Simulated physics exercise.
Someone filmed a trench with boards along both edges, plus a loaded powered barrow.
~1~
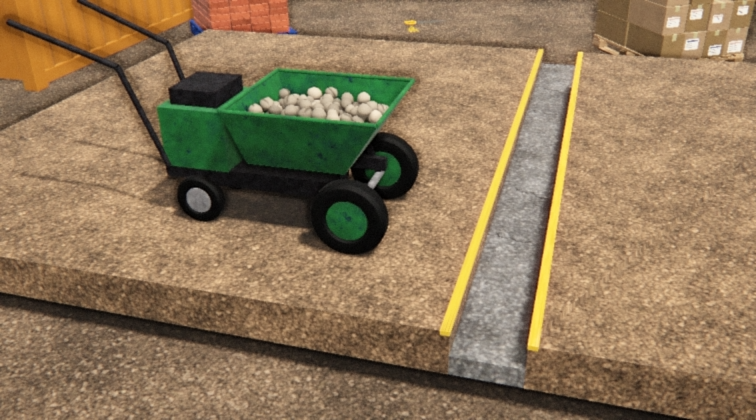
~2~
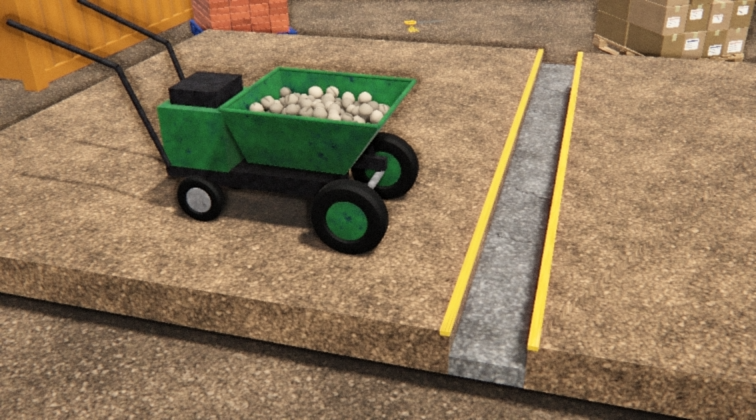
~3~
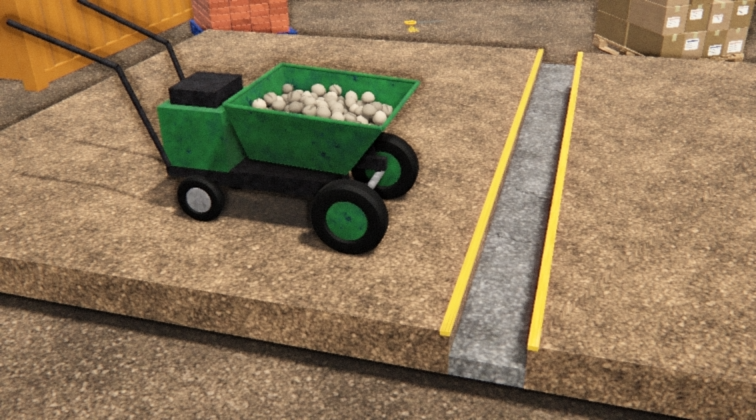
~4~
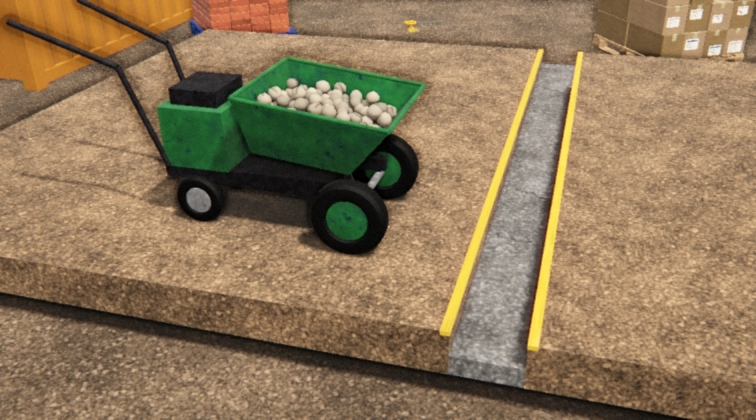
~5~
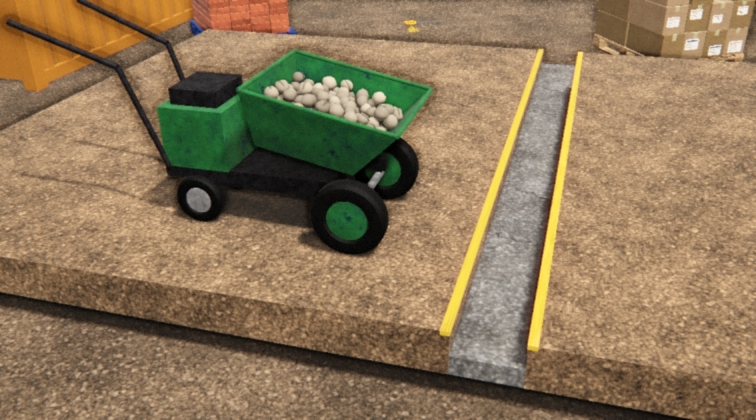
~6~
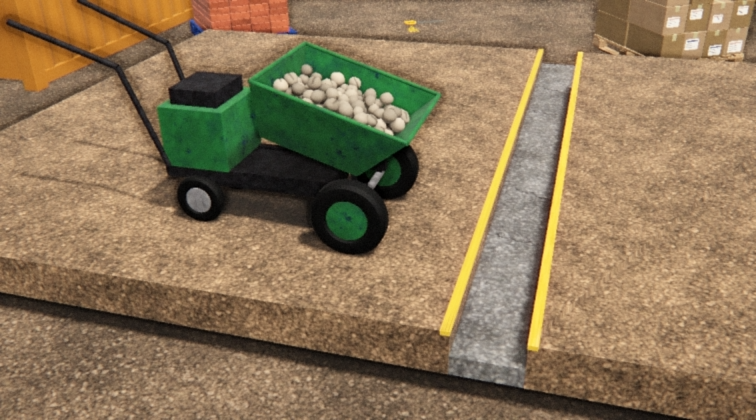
On a brown, rough-surfaced slab, a green powered barrow loaded with pale, rounded stones stands left of a shallow grey trench edged with yellow boards. The skip sits level at first, then its front lip tilts gradually down to the right as its back rises, while the wheels stay in place.
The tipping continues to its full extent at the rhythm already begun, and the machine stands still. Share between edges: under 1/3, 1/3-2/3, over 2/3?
Beyond two-thirds.
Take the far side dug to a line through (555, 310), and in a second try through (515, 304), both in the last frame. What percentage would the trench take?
The first case gives close to 80 per cent and the second close to 70 per cent.
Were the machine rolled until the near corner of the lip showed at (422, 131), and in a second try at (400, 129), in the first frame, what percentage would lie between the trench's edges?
Result: Try 1 = 80 %, try 2 = 90 %.
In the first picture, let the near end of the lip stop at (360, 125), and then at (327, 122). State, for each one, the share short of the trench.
Around 30 and 50 per cent respectively.
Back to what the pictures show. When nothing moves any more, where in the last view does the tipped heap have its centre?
About (507, 246).
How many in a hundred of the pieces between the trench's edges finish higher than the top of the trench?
I'd put it near 20 per cent.
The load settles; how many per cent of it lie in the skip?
My estimate is about 10 per cent.
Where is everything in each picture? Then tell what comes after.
Lip of the skip at (376, 126), level; top of the load at (318, 109), river pebbles; first edge of the trench at (457, 295); far edge at (539, 307), the trench over half as wide as the skip, and shallow for its width, in the first picture.
Lip of the skip at (378, 127), level; top of the load at (319, 109), in the second picture.
Lip of the skip at (382, 129), tipped barely; top of the load at (322, 107), in the third picture.
Lip of the skip at (389, 132), tipped a little; top of the load at (315, 100), in the fourth picture.
Lip of the skip at (397, 137), tipped a little; top of the load at (313, 101), in the fifth picture.
Lip of the skip at (407, 144), tipped clearly; top of the load at (310, 98); first edge of the trench at (457, 295); far edge at (539, 307), in the sixth picture.
Soon, skip tipped steeply; all in the skip.
A while on, skip tipped right over; nearly all in the skip; a stray few short of the trench; a small part in or heaped over the trench; a stray few falling.
Towards the end, skip tipped right over; about a quarter in the skip; a small part short of the trench; most in or heaped over the trench; a stray few beyond it.
Finally, skip tipped right over; a small part in the skip; a small part short of the trench; most in or heaped over the trench; a stray few beyond it.
